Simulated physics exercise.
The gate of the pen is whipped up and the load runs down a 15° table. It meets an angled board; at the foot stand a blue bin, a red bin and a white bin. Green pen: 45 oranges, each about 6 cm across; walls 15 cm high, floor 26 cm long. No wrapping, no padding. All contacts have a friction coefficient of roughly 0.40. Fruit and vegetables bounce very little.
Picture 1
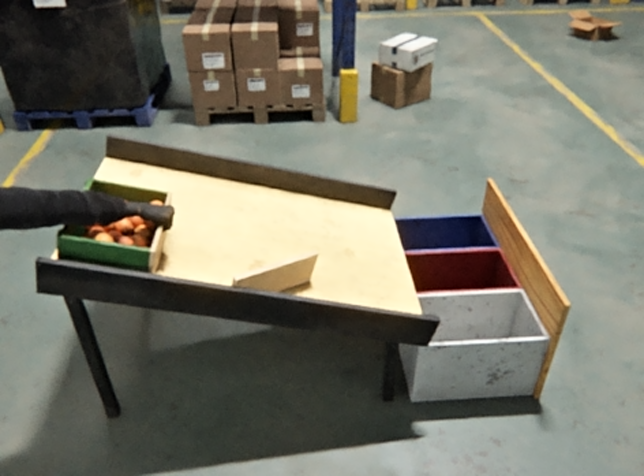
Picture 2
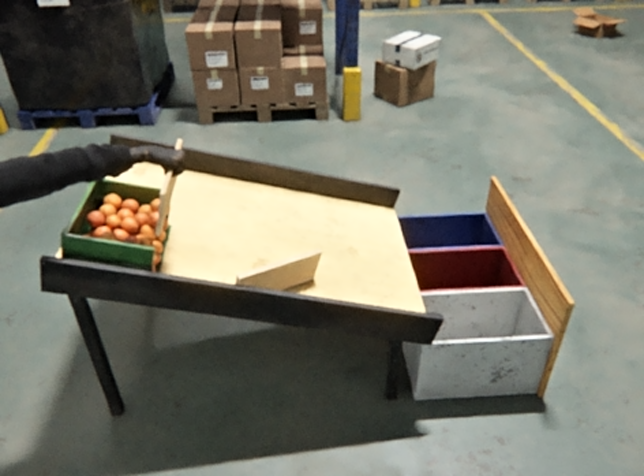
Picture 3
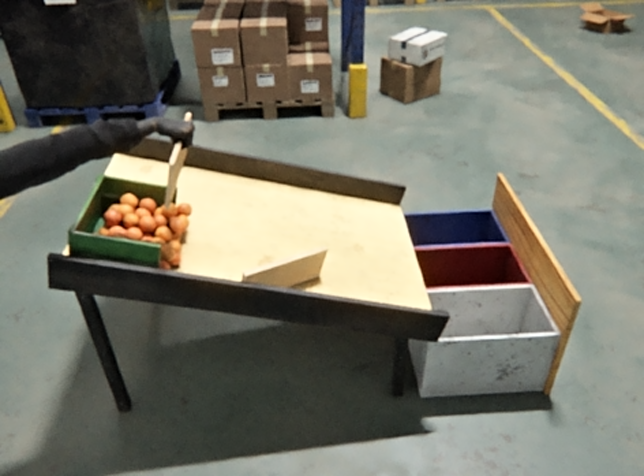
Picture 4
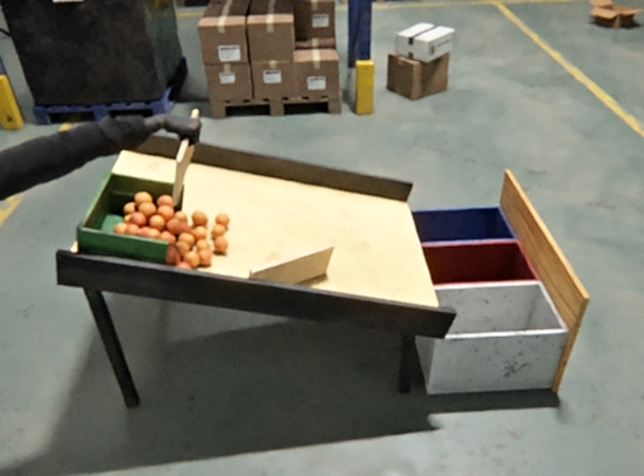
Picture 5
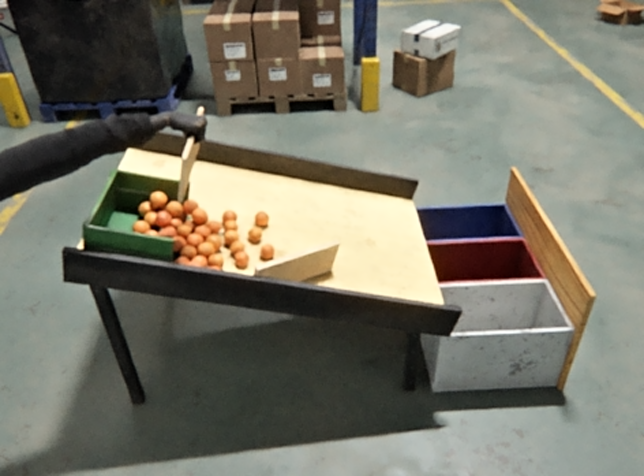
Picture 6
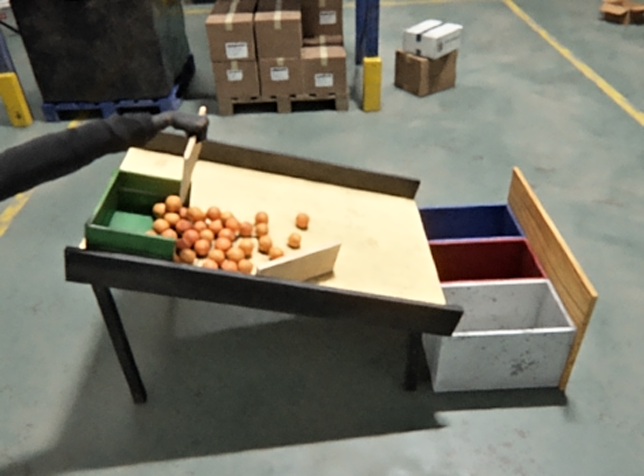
A dark-sleeved arm pulled up the gate of a green pen, and a load of small oranges rolled out and spread down the sloping table, bunching near an angled board above three bins.
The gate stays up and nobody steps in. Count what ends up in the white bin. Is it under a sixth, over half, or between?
Expect under a sixth of the load in the white bin.
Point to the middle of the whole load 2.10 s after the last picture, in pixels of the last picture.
Near (486, 300).
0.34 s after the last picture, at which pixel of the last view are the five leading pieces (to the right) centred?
At about (389, 240).
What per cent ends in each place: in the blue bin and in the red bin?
Roughly 15 and 85 per cent.
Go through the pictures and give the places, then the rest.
In the first frame (places track the rim corner closest to us here), green pen (63, 236); white bin (422, 345); all still inside.
Green pen (68, 235), in the second frame.
Green pen (75, 232); 5 out, the lowest orange at (174, 258), in the third frame.
Green pen (83, 229); 13 out, the lowest orange at (221, 244), in the fourth frame.
Green pen (89, 226); 23 out, the lowest orange at (267, 251), in the fifth frame.
Green pen (91, 225); white bin (446, 335); 30 out, in the sixth frame.
Then, 0.34 s after the last picture, 1 still in the green pen and 44 on the slope.
Then, 0.76 s after the last picture, 1 in the blue bin, 7 in the red bin, 34 on the slope and 3 in the air.
Then, 1.34 s after the last picture, 6 in the blue bin, 24 in the red bin, 13 on the slope and 2 in the air.
When it is over (2.10 s after the last picture), 7 in the blue bin and 38 in the red bin. Asked share, 0 of 45, 0 per cent.
